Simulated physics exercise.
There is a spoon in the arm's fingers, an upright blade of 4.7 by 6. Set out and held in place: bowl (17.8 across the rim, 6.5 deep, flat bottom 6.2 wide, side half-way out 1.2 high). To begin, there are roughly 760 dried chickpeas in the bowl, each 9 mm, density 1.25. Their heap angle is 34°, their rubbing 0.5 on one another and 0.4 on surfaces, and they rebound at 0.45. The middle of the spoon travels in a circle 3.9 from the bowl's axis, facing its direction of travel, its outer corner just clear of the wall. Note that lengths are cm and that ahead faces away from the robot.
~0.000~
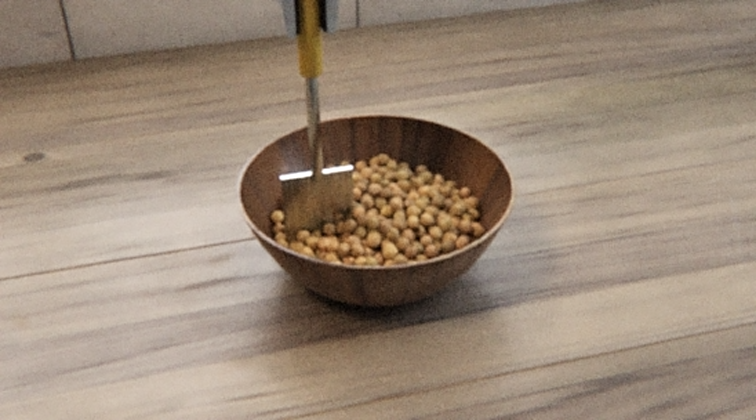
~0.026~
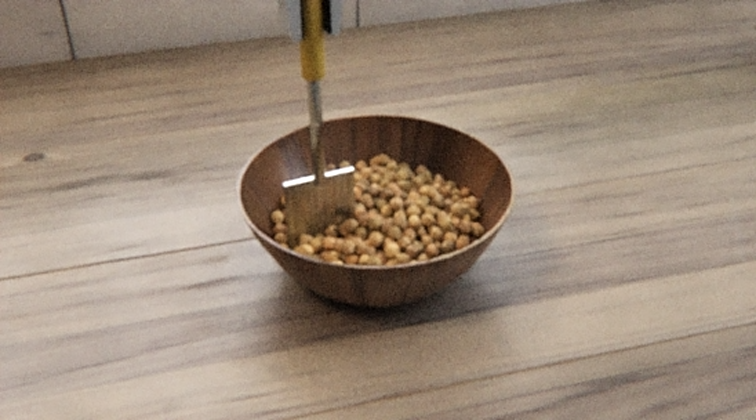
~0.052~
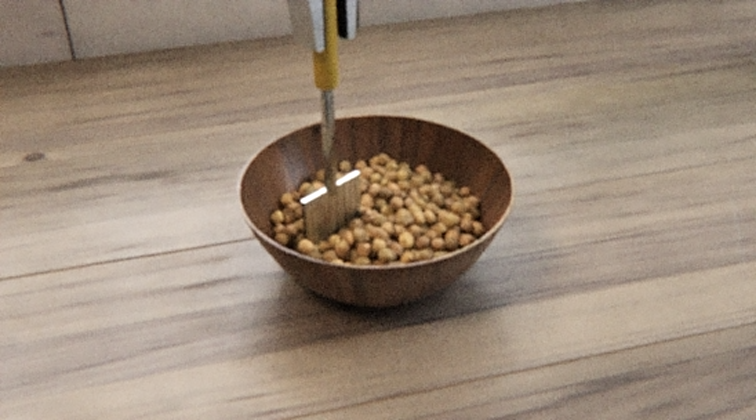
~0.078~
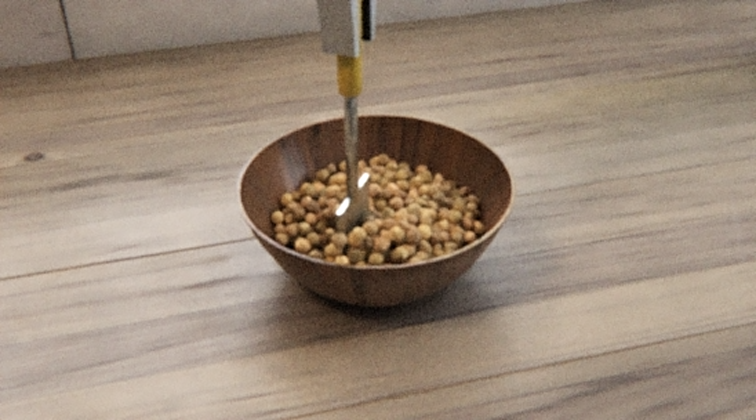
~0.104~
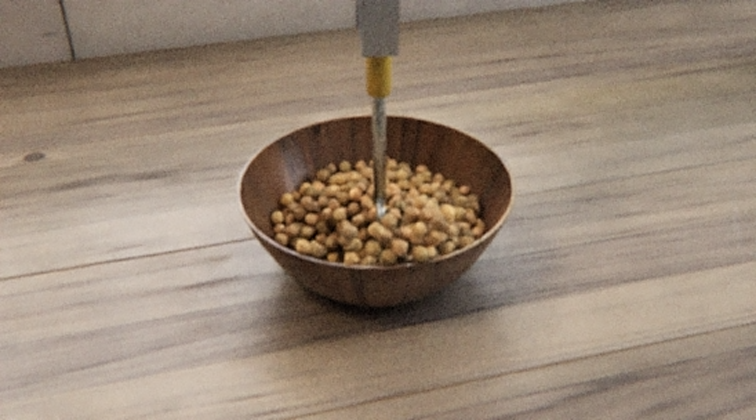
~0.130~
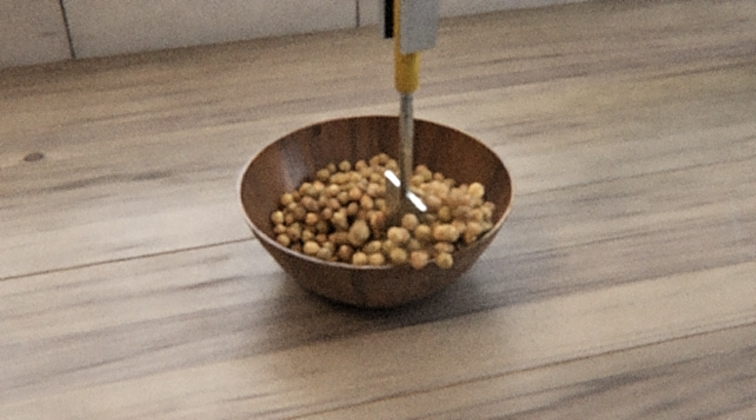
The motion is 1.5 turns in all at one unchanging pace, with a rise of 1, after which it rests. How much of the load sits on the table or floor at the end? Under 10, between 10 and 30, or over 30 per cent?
Over 30 per cent.
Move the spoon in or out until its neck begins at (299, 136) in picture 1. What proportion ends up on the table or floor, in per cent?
Table or floor share: Near 20 %.
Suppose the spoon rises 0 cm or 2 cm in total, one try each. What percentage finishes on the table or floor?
Roughly 45 percent, then roughly 30 percent.
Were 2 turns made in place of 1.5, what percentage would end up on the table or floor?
I'd reckon near 40 per cent.
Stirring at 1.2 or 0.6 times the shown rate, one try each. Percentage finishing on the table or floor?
Around 45 percent on the first try and 15 percent on the second.
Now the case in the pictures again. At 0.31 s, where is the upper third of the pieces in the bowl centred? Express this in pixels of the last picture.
Near (335, 150).
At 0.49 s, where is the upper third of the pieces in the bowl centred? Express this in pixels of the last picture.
In the final view it lies at about (391, 256).
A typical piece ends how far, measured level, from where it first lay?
Something like 9 centimetres, give or take.
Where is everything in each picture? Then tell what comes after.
The first picture shows spoon neck at (316, 152), 0° round; upper third of the load around (384, 216), from x 280 to 480, top at y 160; 763 in the bowl.
The second picture shows spoon neck at (318, 156), 8° round; upper third of the load around (385, 217), from x 280 to 480, top at y 160.
The third picture shows spoon neck at (330, 166), 30° round; upper third of the load around (386, 220), from x 280 to 480, top at y 160.
The fourth picture shows spoon neck at (353, 173), 54° round; upper third of the load around (394, 226), from x 280 to 480, top at y 160.
The fifth picture shows spoon neck at (379, 175), 79° round; upper third of the load around (411, 224), from x 280 to 480, top at y 160; 762 in the bowl, 1 in flight or on the tool.
The sixth picture shows spoon neck at (406, 170), 103° round; upper third of the load around (432, 218), from x 280 to 490, top at y 160; 758 in the bowl, 5 in flight or on the tool.
By 0.31 s, 270° round, highest piece 11 above the table; 622 in the bowl, 45 on the table or floor, 96 in flight or on the tool.
By 0.49 s, 78° round, highest piece 9 above the table; 514 in the bowl, 199 on the table or floor, 50 in flight or on the tool.
By 0.78 s, 180° round, highest piece 6 above the table; 480 in the bowl, 283 on the table or floor.
By 1.48 s, 180° round, highest piece 6 above the table; 480 in the bowl, 283 on the table or floor.
Final count, 480 in the bowl, 283 on the table or floor. That is 37 % on the table or floor.
